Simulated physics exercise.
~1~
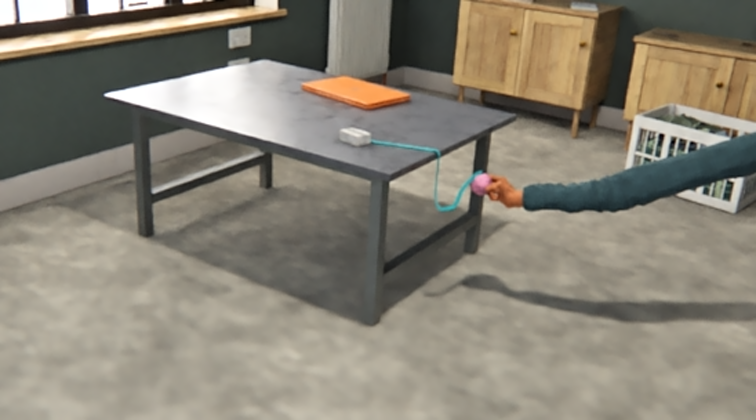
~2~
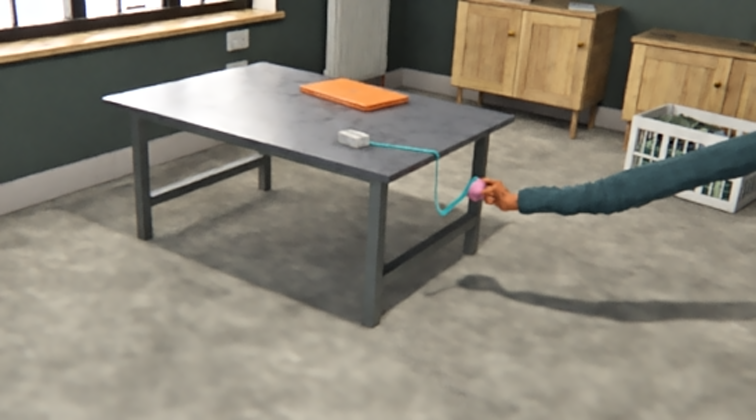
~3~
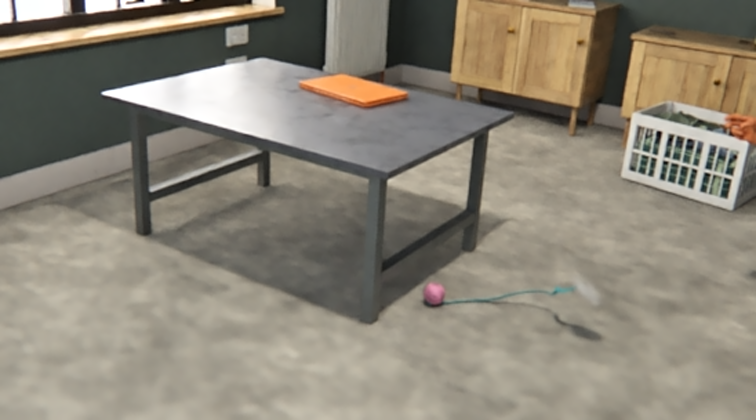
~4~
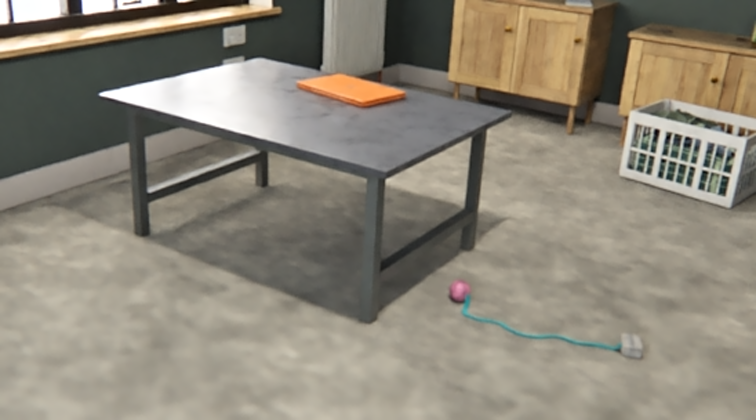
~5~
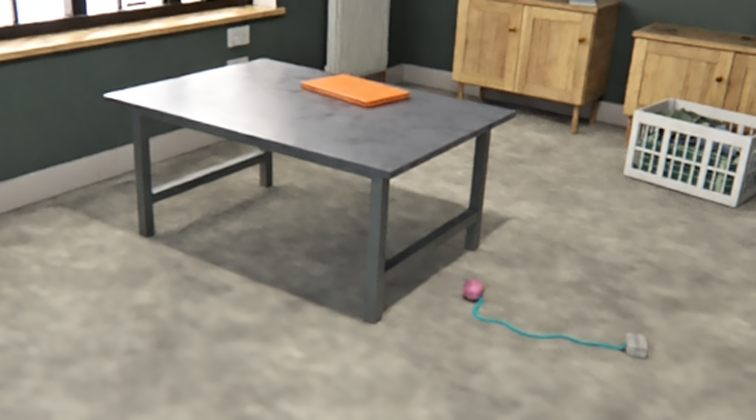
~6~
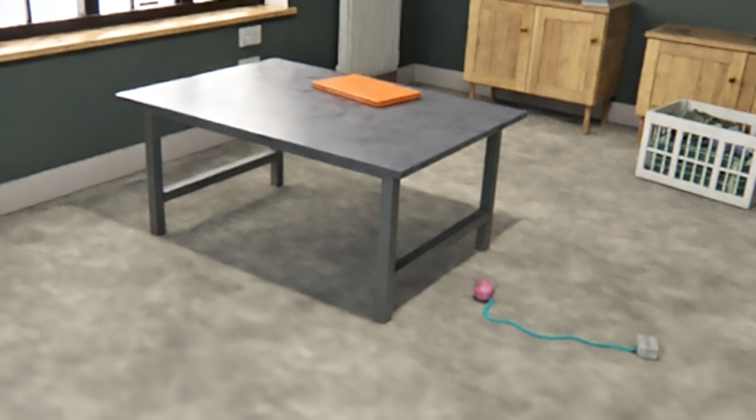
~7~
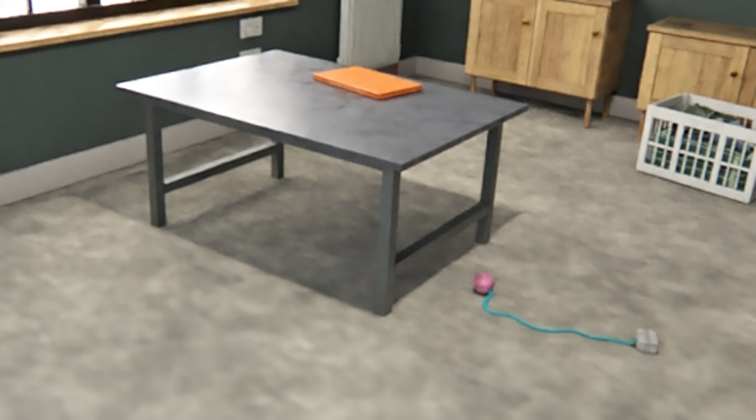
A pink ball on a teal ribbon hangs from a hand at the right end of a dark grey table, in a room seen from slightly above by a gently swaying camera. The ribbon runs to a small white box near the table's edge, with an orange laptop lying farther back and wooden cabinets and a white basket behind. The hand lets go and draws back to the right. The ball drops to the floor, and the box comes over the edge after it, turning as it falls. The box lands to the right, and the ball shifts slightly rightward. Both end on the floor, still joined by the ribbon, while the laptop stays put.
